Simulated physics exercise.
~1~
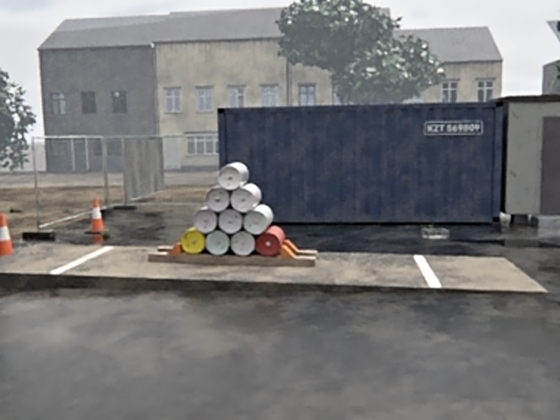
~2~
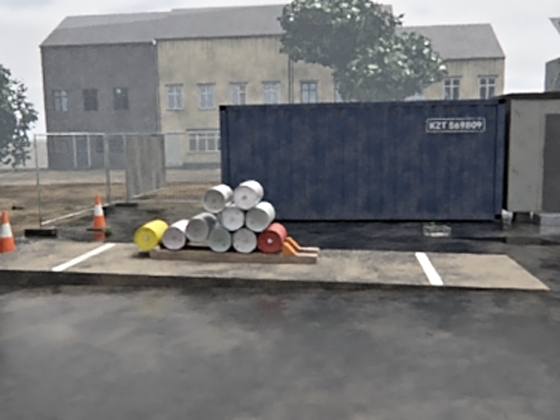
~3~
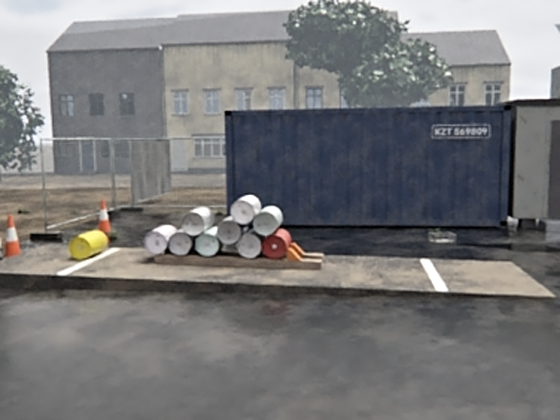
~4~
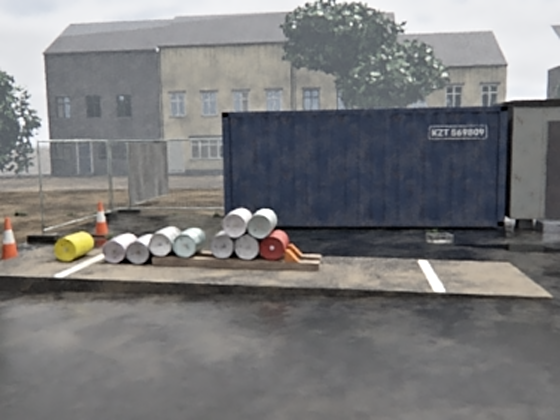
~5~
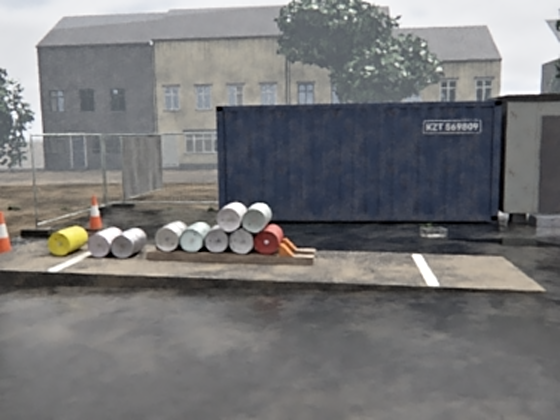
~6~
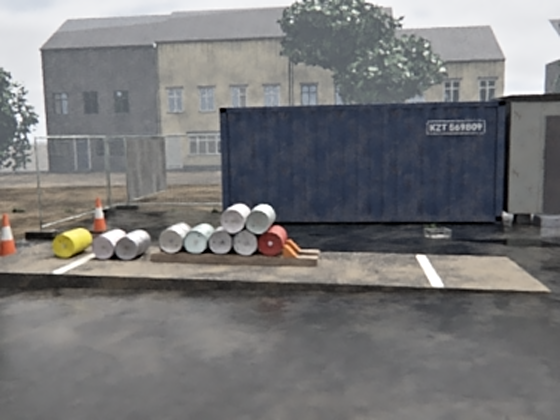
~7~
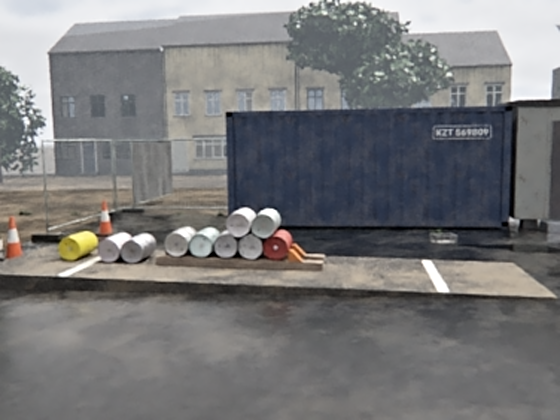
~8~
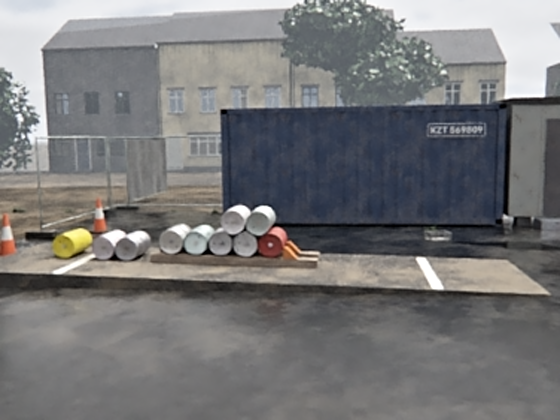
A big blue shipping container stood behind a neat pyramid of barrels, which collapsed to the left as the yellow one rolled off past the white line; two pale ones followed but stopped short, while the red one stayed put.
